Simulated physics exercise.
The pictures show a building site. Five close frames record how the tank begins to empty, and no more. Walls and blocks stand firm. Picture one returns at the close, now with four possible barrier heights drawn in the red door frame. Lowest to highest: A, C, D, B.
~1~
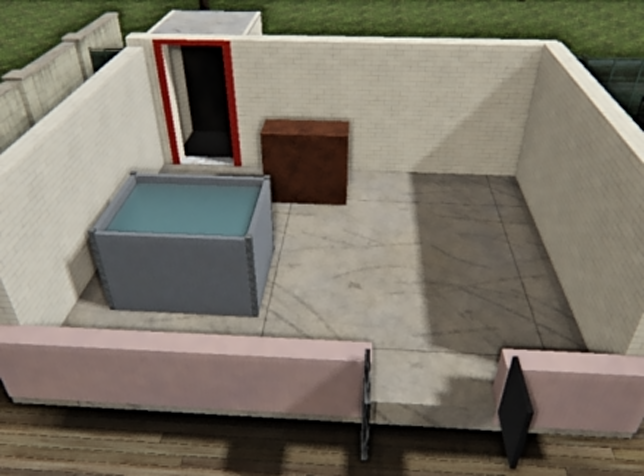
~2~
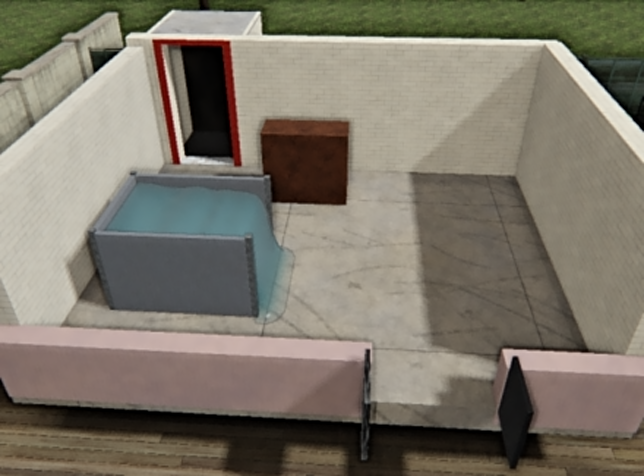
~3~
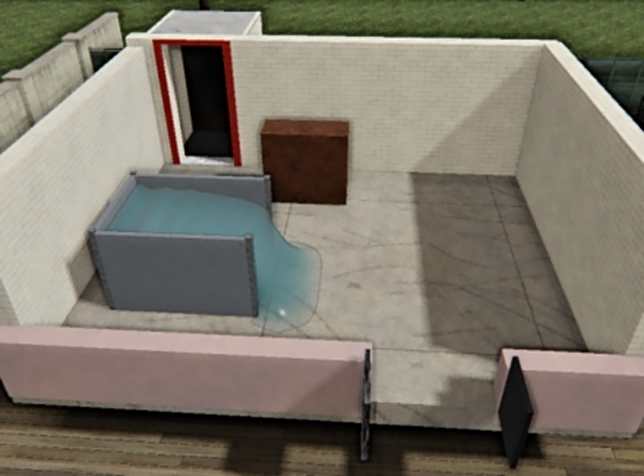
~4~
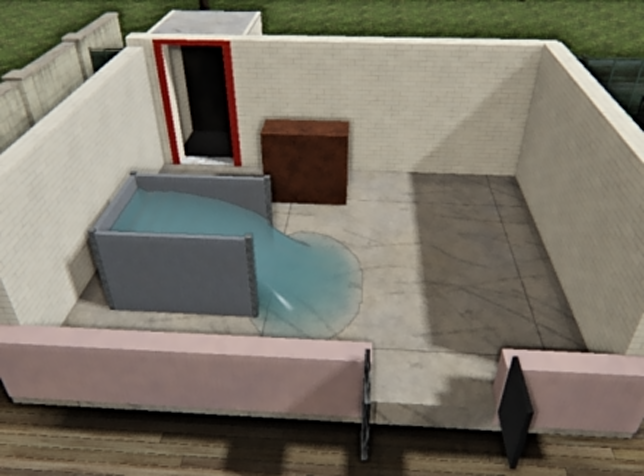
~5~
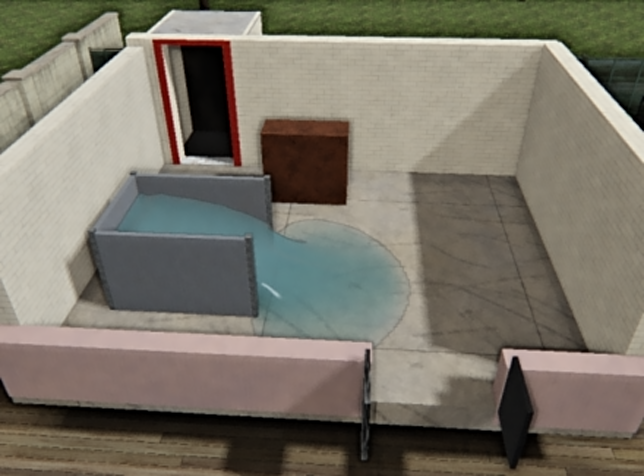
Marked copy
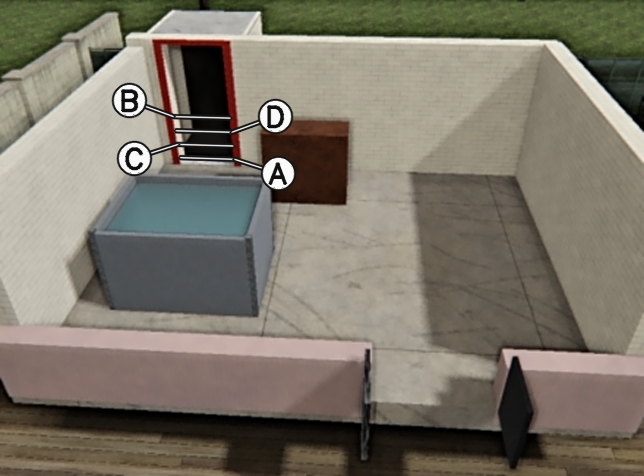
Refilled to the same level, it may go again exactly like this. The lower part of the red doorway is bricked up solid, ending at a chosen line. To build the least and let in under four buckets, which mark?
Mark A.
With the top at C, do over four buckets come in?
No, that is safe.
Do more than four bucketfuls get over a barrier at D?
No, that is safe.
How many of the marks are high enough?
All of the four.
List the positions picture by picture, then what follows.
In the first picture, water in the tank at rest, its middle at (187, 209); foot of the red doorway at (208, 165); open gate at (437, 342).
In the second picture, front seen at (278, 310), 2 % of the ground wet.
In the third picture, front seen at (308, 252), 4 % of the ground wet.
In the fourth picture, front seen at (347, 308), 9 % of the ground wet.
In the fifth picture, front seen at (403, 285), 16 % of the ground wet.
On the marked copy, A at (207, 158); B at (201, 117); C at (205, 145); D at (203, 131); from the bottom up A, C, D, B.
Choosing A, a splash gets over, under a bucket.
Choosing B, nothing gets over.
Choosing C, nothing gets over.
Choosing D, nothing gets over.
